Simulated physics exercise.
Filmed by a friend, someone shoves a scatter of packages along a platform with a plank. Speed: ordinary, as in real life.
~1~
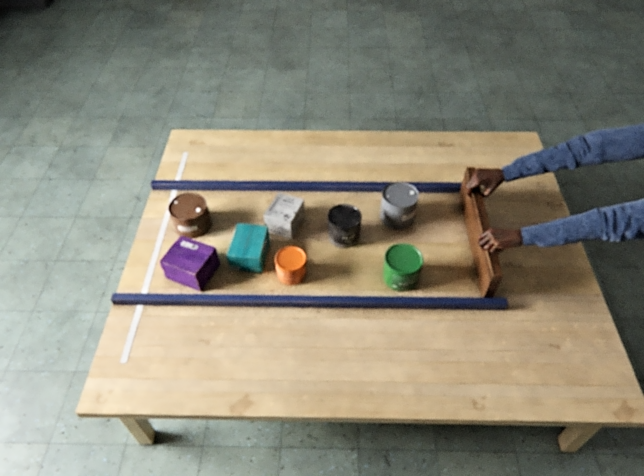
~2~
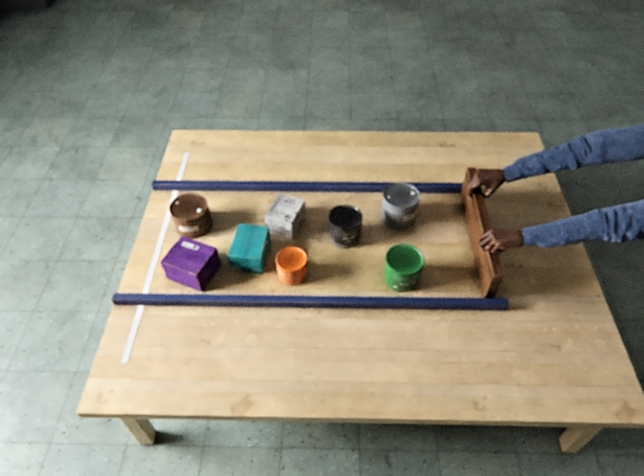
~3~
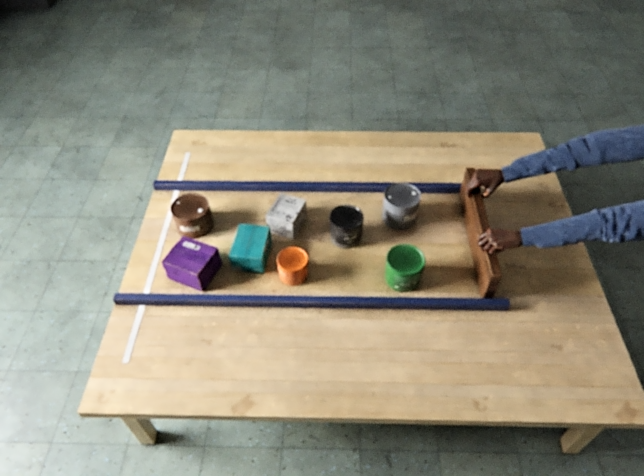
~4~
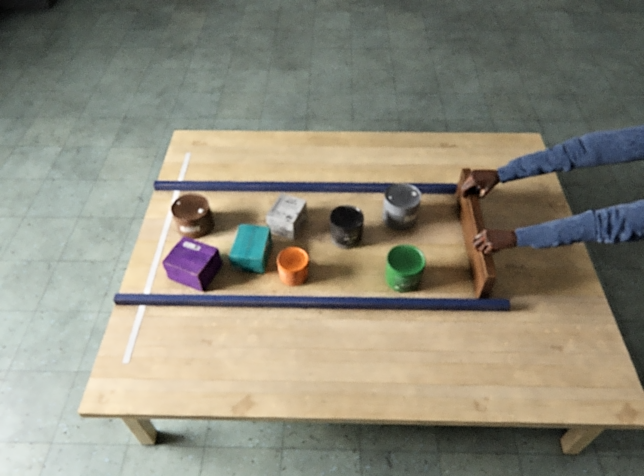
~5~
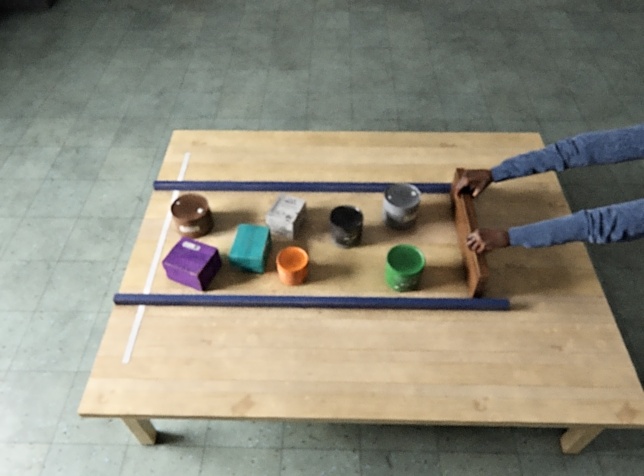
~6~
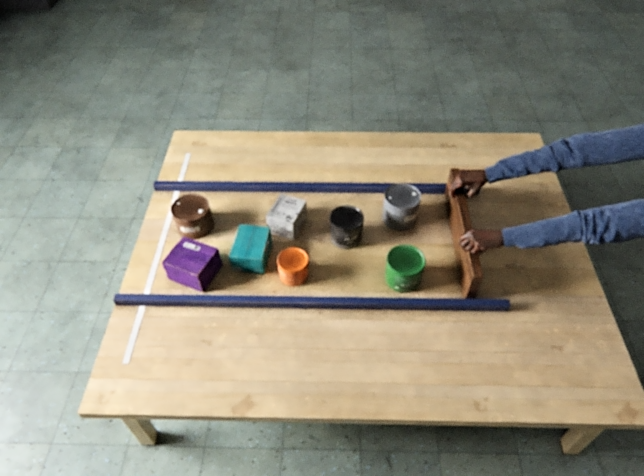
A wooden plank, held by two hands at the right of a table, slides slightly left between two blue rails toward a scatter of colored cans and boxes, which stay still near a strip of white tape.
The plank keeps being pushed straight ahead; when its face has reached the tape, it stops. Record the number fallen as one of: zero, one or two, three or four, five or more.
Lost: Five or more.
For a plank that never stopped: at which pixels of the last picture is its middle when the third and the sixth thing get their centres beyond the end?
It sits near (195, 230), and then near (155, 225).
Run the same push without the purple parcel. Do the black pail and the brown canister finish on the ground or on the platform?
The black pail is still up and the brown canister goes down.
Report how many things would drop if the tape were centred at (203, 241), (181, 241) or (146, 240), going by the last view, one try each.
Try 1: 2; try 2: 4; try 3: 8.
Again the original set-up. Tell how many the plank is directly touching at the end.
At rest, 3 are in contact.
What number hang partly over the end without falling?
Looks like 3 of them.
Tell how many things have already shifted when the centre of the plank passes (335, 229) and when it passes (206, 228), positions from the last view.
First 5, then 8.
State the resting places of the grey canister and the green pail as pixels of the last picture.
Reading them off: First (153, 194); then (130, 268).
Soon after, none off yet; brown canister at rest near (193, 216); purple parcel at rest near (193, 264); turquoise parcel at rest near (252, 249).
Then, none off yet; brown canister at rest near (193, 216); purple parcel moved a little near (169, 265); turquoise parcel moved about its own width near (220, 247).
Further on, none off yet; brown canister moved about its own width near (143, 216); purple parcel moved well along near (117, 268); turquoise parcel moved well along near (154, 242).
By the end, the number that fall off is five or more; fallen, orange pail, white box, turquoise parcel, purple parcel and brown canister.
